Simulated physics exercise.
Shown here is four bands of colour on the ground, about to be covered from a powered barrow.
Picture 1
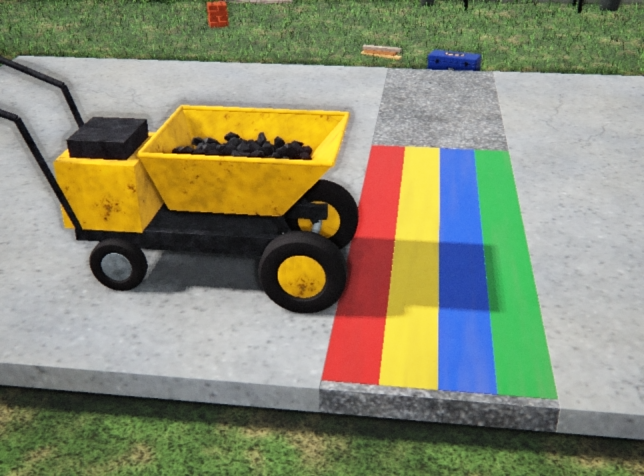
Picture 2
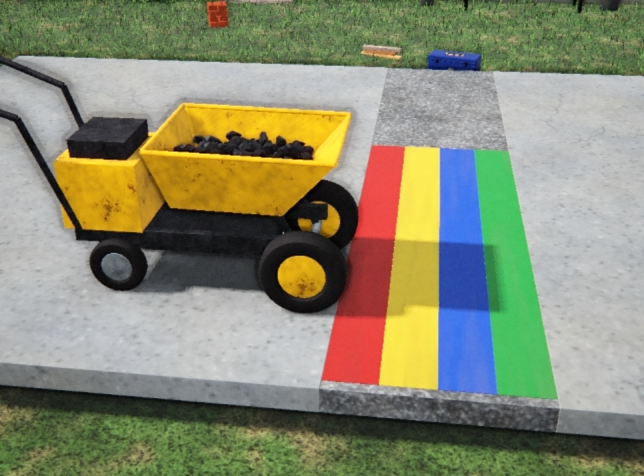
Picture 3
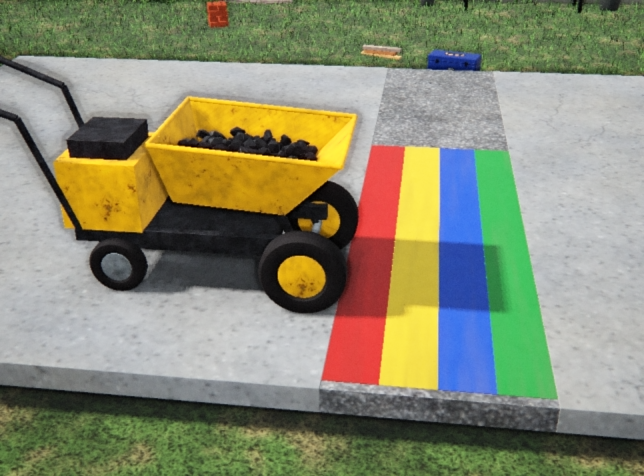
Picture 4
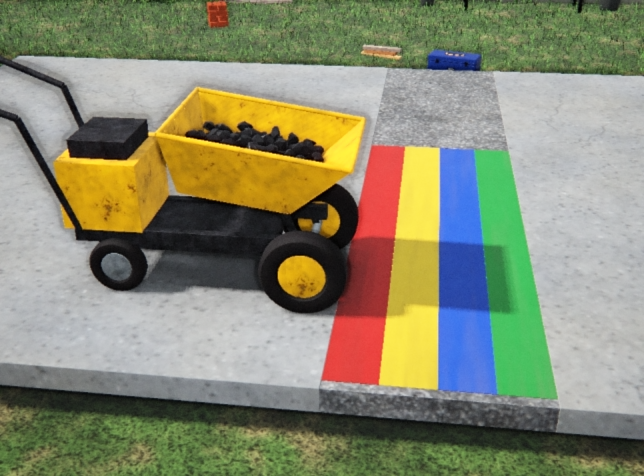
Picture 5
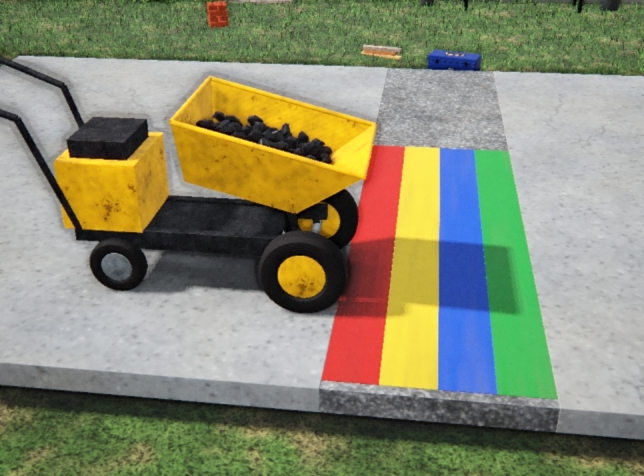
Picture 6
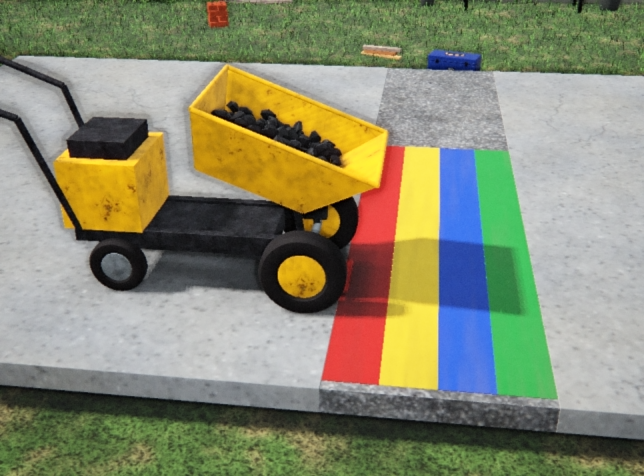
On a concrete path edged by grass, a yellow powered barrow's skip of black lumps tilting gradually rightward beside four coloured bands.
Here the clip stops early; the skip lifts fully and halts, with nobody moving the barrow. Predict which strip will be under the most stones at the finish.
I would say the blue one.
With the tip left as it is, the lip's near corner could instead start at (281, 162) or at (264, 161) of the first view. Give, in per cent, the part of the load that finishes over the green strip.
10 % then 10 %.
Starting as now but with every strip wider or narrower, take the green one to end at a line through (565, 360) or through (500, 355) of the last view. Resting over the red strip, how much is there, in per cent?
Near 0 and 0 in a hundred.
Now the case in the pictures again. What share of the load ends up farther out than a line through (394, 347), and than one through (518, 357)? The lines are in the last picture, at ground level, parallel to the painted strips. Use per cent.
Roughly 100 per cent, and 30 per cent.
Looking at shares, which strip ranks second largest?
That would be green, in second.
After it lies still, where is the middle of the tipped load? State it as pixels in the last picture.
I'd put the middle somewhere around (480, 284).
Soon, skip tipped steeply; all in the skip.
A while on, skip tipped right over; about a third in the skip; a stray few over the yellow strip; about half over the blue strip; a small part over the green strip; a stray few off the paint.
Towards the end, skip tipped right over; a stray few in the skip; a small part over the yellow strip; about half over the blue strip; about a third over the green strip; a small part off the paint.
Finally, skip tipped right over; a stray few in the skip; none over the red strip; a small part over the yellow strip; about half over the blue strip; about a third over the green strip; a small part off the paint.
